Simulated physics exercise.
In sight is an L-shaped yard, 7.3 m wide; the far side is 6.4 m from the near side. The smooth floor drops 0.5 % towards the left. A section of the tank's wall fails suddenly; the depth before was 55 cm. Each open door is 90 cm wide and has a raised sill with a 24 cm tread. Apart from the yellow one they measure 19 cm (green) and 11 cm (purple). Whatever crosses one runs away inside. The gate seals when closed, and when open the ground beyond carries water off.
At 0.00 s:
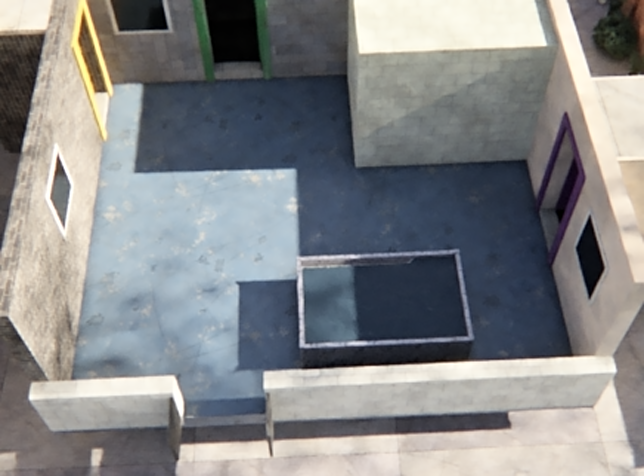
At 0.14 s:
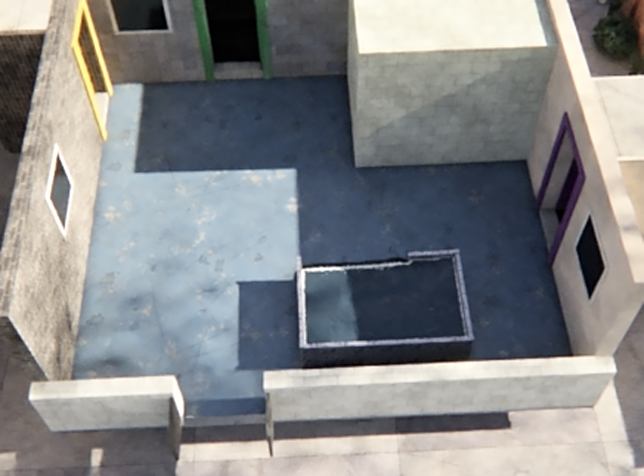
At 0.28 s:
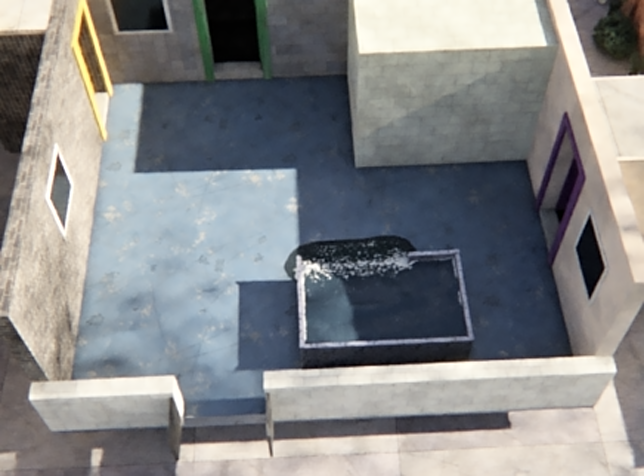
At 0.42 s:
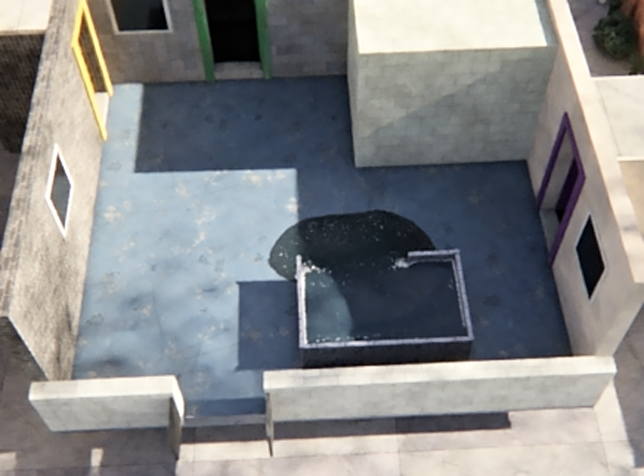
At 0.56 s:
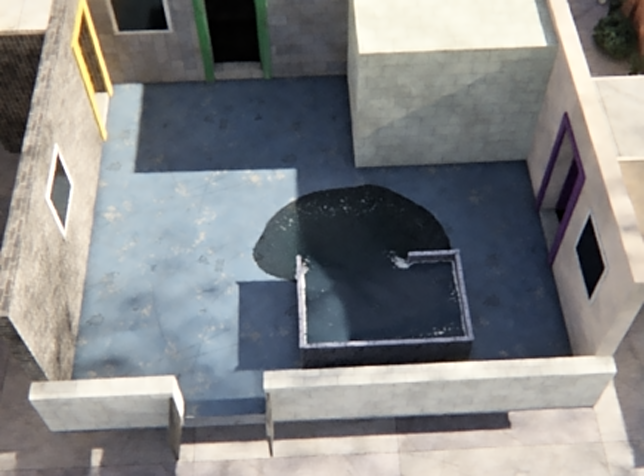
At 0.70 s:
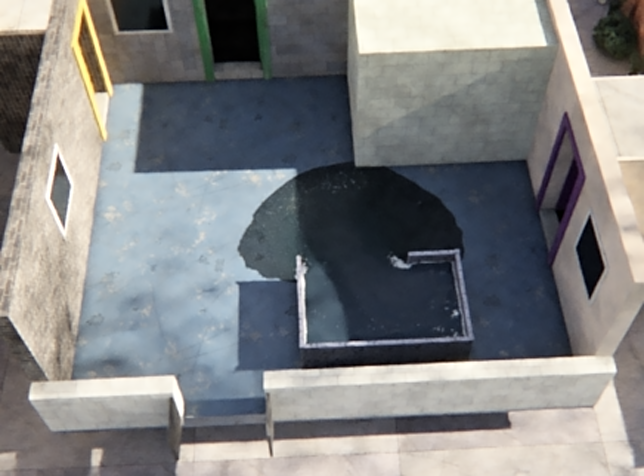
The clip opens on a walled yard with yellow, green and purple doorways and a still, rectangular tank of water. The tank's far side gives way, and water pours out in a foamy burst, then spreads across the blue floor in a widening, dark, rounded sheet while the tank's level drops.
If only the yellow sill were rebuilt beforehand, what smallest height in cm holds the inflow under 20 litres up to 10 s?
At least 16 cm or so.
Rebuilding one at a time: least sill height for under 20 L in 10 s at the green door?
Roughly 14.0 cm at green.
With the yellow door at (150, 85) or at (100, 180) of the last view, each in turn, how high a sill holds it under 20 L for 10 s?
About 12.0 and 5.5 cm.
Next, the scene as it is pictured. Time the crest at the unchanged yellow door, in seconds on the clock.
Near 3.8 s.
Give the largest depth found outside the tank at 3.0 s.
Up to some 20 cm.
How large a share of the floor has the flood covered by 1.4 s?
Some 30 per cent of it.
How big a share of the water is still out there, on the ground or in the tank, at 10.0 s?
About 94 per cent.
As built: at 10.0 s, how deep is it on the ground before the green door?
Some 5.0 cm.
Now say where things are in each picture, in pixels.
The tank at (382, 300) is whole and still, 55 cm deep; the yellow door at (93, 74) is dry, in the first picture.
The front is at a hidden place, 0.3 m from the gap on the far side; 0.3 m2 of floor is wet, 55 cm left at the back, in the second picture.
The front is at (318, 245), 0.7 m from the gap on the far side; 1.2 m2 of floor is wet, 55 cm left at the back, in the third picture.
The front is at (368, 215), 1.2 m from the gap on the far side; 2.4 m2 of floor is wet, 50 cm left at the back, in the fourth picture.
The gap is on the far side, the front 1.8 m out at (366, 189); the back of the tank holds 48 cm, in the fifth picture.
Water pours out on the far side and has run 2.3 m, to (335, 168); about 5 cm deep outside, 45 cm at the back; 3.6 m in a straight line remain to the yellow door at (93, 74), in the sixth picture.
After 1.4 s water covers 30 % of the floor, deepest (28 cm) near (364, 167); it has not reached the yellow door.
After 3.0 s water covers 55 % of the floor, deepest (20 cm) near (111, 88); it has not reached the yellow door.
After 10.0 s water covers 100 % of the floor, deepest (10 cm) near (69, 395); 7 cm at the yellow door, 65 litres in over its 11 cm sill.
At the yellow door as built, the water arrived by 3.1 s and peaked near 21 cm at 3.8 s.
With a sill of 13 cm, 40 litres would have come in within the 10 s; with 18 cm, 10 litres. So under 20 litres takes about 16 cm.
